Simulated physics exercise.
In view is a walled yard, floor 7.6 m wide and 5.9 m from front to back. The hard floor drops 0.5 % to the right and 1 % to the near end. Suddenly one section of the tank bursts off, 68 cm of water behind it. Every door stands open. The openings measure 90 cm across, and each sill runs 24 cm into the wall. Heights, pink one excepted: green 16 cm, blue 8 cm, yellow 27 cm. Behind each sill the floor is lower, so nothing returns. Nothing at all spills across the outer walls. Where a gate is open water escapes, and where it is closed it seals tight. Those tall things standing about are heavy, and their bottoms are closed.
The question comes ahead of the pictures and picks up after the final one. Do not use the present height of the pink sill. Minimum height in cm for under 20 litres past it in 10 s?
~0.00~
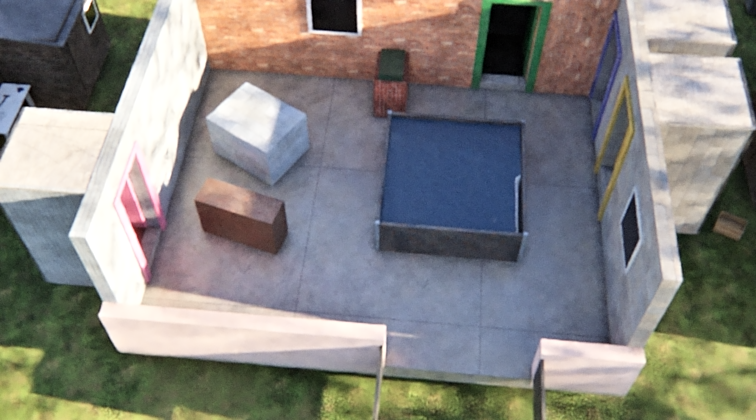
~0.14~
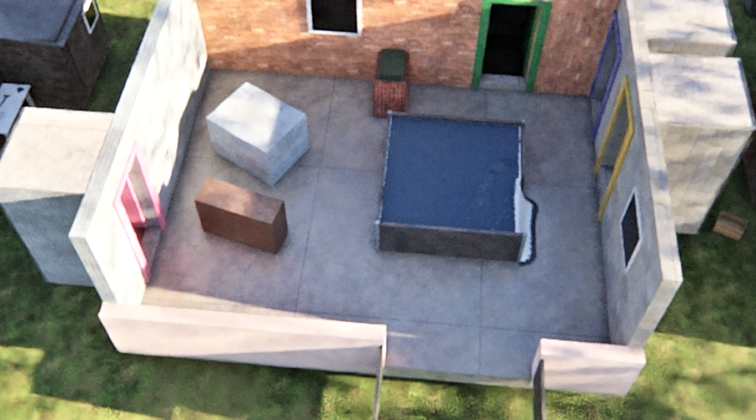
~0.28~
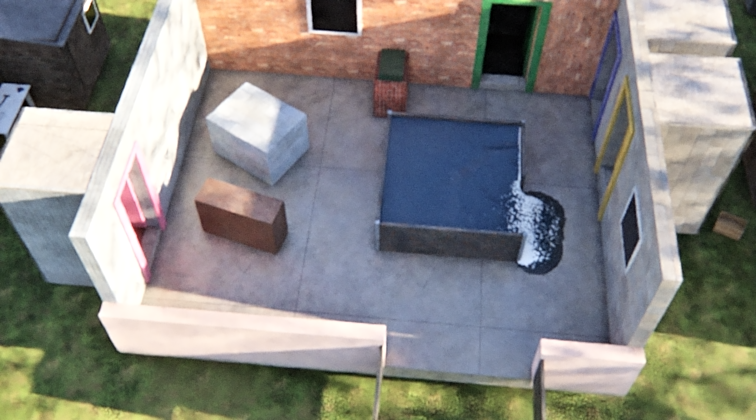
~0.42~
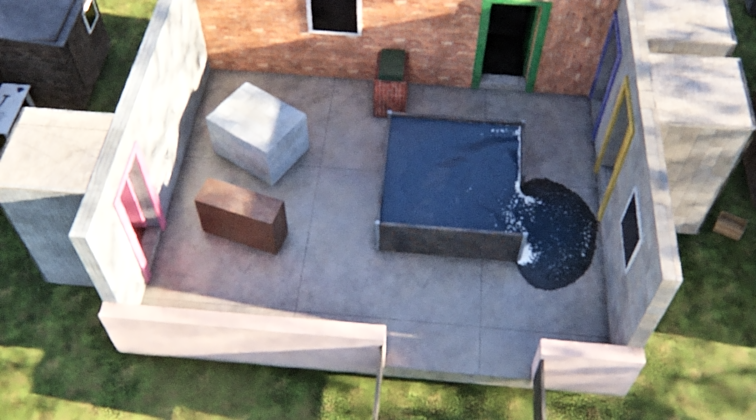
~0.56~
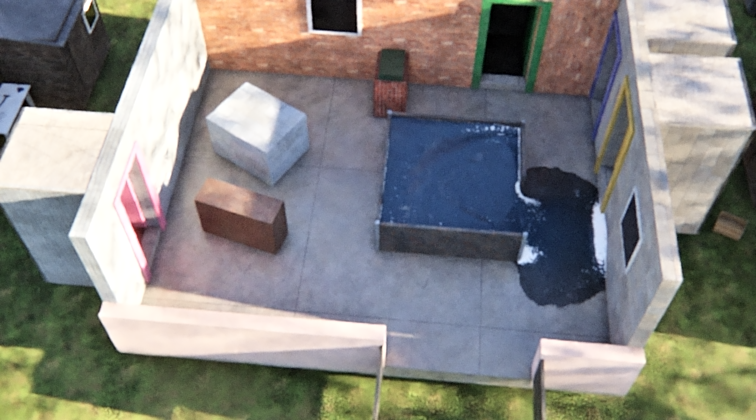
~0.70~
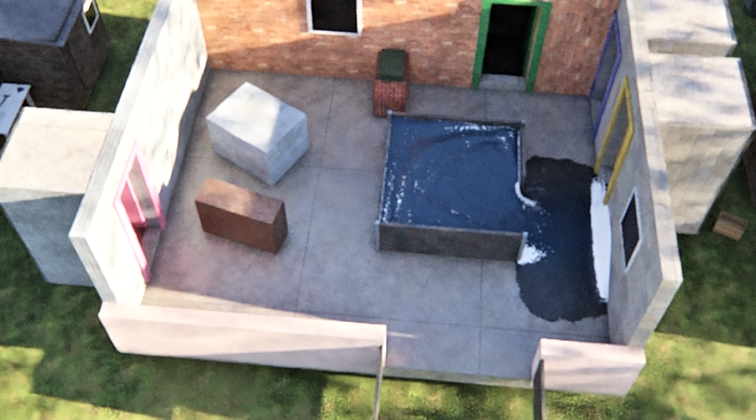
Approx. 7.5 cm.
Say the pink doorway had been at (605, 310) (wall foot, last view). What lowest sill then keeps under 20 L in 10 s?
Roughly 26 cm.
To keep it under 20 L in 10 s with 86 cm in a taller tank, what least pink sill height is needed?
It would take a step of about 11.5 cm.
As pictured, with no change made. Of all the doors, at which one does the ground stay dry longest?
I'd say the pink door.
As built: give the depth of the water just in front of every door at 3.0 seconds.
Green door 18 cm, pink door 0 cm, blue door 13 cm, yellow door 24 cm.
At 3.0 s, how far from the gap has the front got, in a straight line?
Some 4.0 m out.
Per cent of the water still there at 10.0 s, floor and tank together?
Roughly 82 in a hundred.
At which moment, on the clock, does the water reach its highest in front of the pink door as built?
Roughly at 5.5 s.
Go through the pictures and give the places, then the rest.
The tank at (453, 173) is whole and still, 68 cm deep; the pink door at (142, 218) is dry, in the first frame.
The front is at (534, 210), 0.3 m from the gap at (518, 223); 0.2 m2 of floor is wet, 68 cm left at the back, in the second frame.
Water pours out at (518, 223) and has run 0.7 m, to (559, 234); about 10 cm deep outside, 68 cm at the back, in the third frame.
Water pours out at (518, 224) and has run 1.3 m, to (593, 228); about 8 cm deep outside, 68 cm at the back, in the fourth frame.
Water pours out at (518, 224) and has run 1.5 m, to (597, 193); about 8 cm deep outside, 67 cm at the back, in the fifth frame.
Water pours out at (518, 223) and has run 1.7 m, to (596, 172); about 7 cm deep outside, 63 cm at the back; 6.3 m in a straight line remain to the pink door at (142, 218), in the sixth frame.
After 1.4 s water covers 15 % of the floor, deepest (52 cm) near (601, 246); it has not reached the pink door.
After 3.0 s water covers 40 % of the floor, deepest (44 cm) near (611, 372); it has not reached the pink door.
After 10.0 s water covers 100 % of the floor, deepest (16 cm) near (611, 372); 10 cm at the pink door, 0 litres in over its 13 cm sill.
At the pink door as built, the water arrived by 5.0 s and peaked near 12 cm at 5.6 s.
With a sill of 7 cm, 27 litres would have come in within the 10 s; with 9.5 cm, 5 litres. So under 20 litres takes about 7.5 cm.
